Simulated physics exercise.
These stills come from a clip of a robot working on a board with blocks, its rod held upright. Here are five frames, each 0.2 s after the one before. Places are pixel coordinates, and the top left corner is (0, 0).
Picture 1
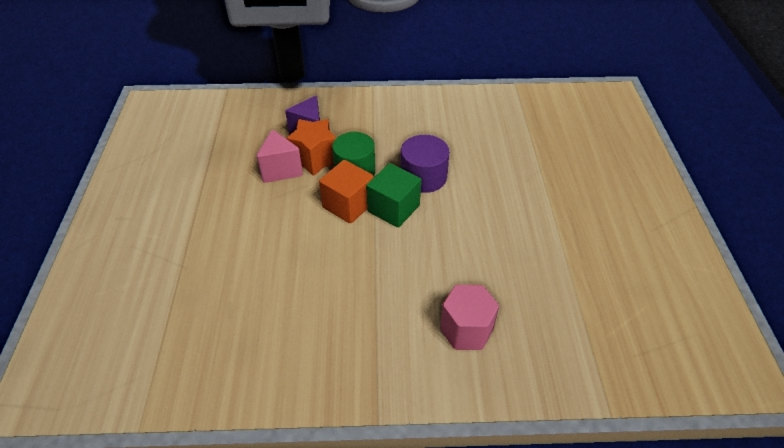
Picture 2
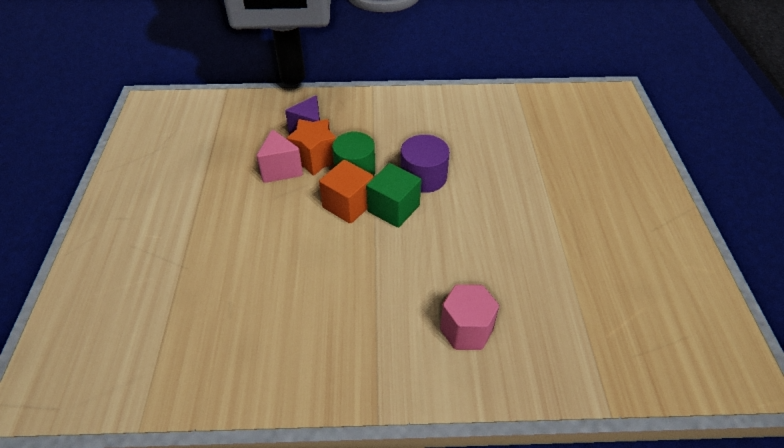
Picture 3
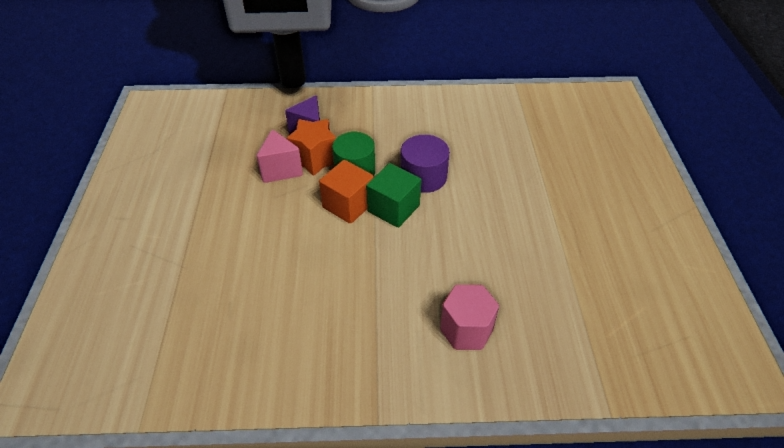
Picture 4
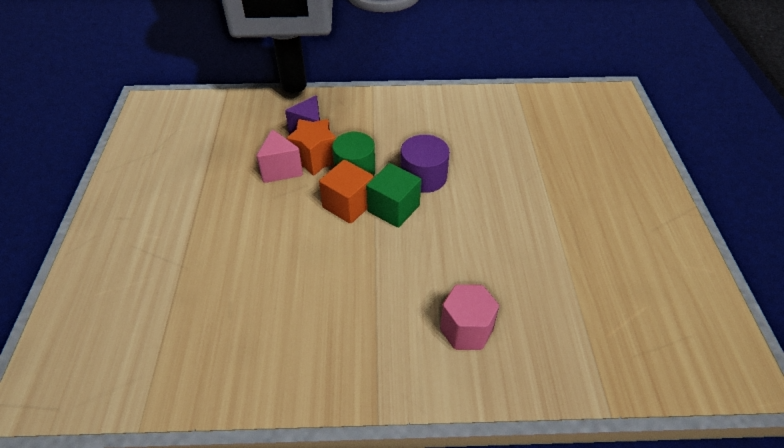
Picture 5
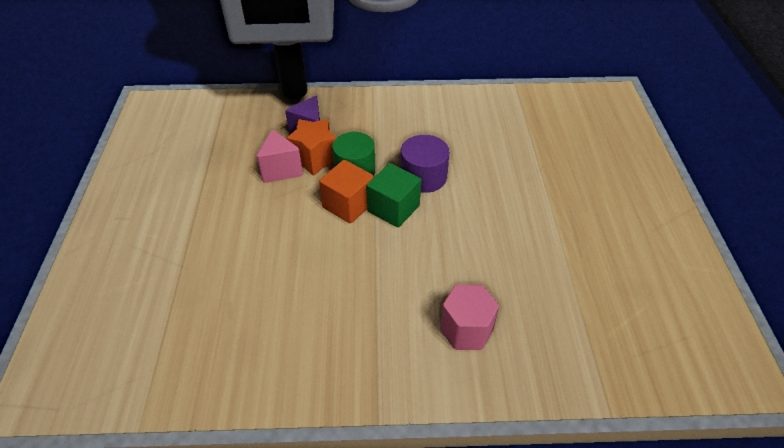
A robot arm with a dark rod hangs at the top edge of a light wooden board with a grey rim, seen from above at an angle against a blue surface. Purple, pink, orange and green blocks cluster at upper centre, with a pink hexagonal block alone at lower right. The rod edges slightly toward the viewer, while the blocks and camera stay still.
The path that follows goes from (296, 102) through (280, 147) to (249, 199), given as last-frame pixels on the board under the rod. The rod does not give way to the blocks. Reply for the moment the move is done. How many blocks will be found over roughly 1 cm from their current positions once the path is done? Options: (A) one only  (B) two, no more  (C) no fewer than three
Correct choice: A.
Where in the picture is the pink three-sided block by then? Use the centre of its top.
My prediction: (271, 177).
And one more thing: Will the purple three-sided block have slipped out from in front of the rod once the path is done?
It seems so.
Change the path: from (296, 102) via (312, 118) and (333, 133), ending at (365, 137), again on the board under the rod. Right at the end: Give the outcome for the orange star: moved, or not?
It's moved.
The first path, step by step. One third of the way, rod at (285, 122); purple three-sided block at (307, 110), turned 20° anticlockwise.
Two thirds of the way, rod at (269, 155); pink three-sided block at (274, 157), turned 40° anticlockwise; purple three-sided block at (308, 111), turned 35° anticlockwise.
At the end, rod at (247, 189); pink three-sided block at (271, 177), turned 115° anticlockwise; purple three-sided block at (308, 111), turned 35° anticlockwise; orange star unmoved.
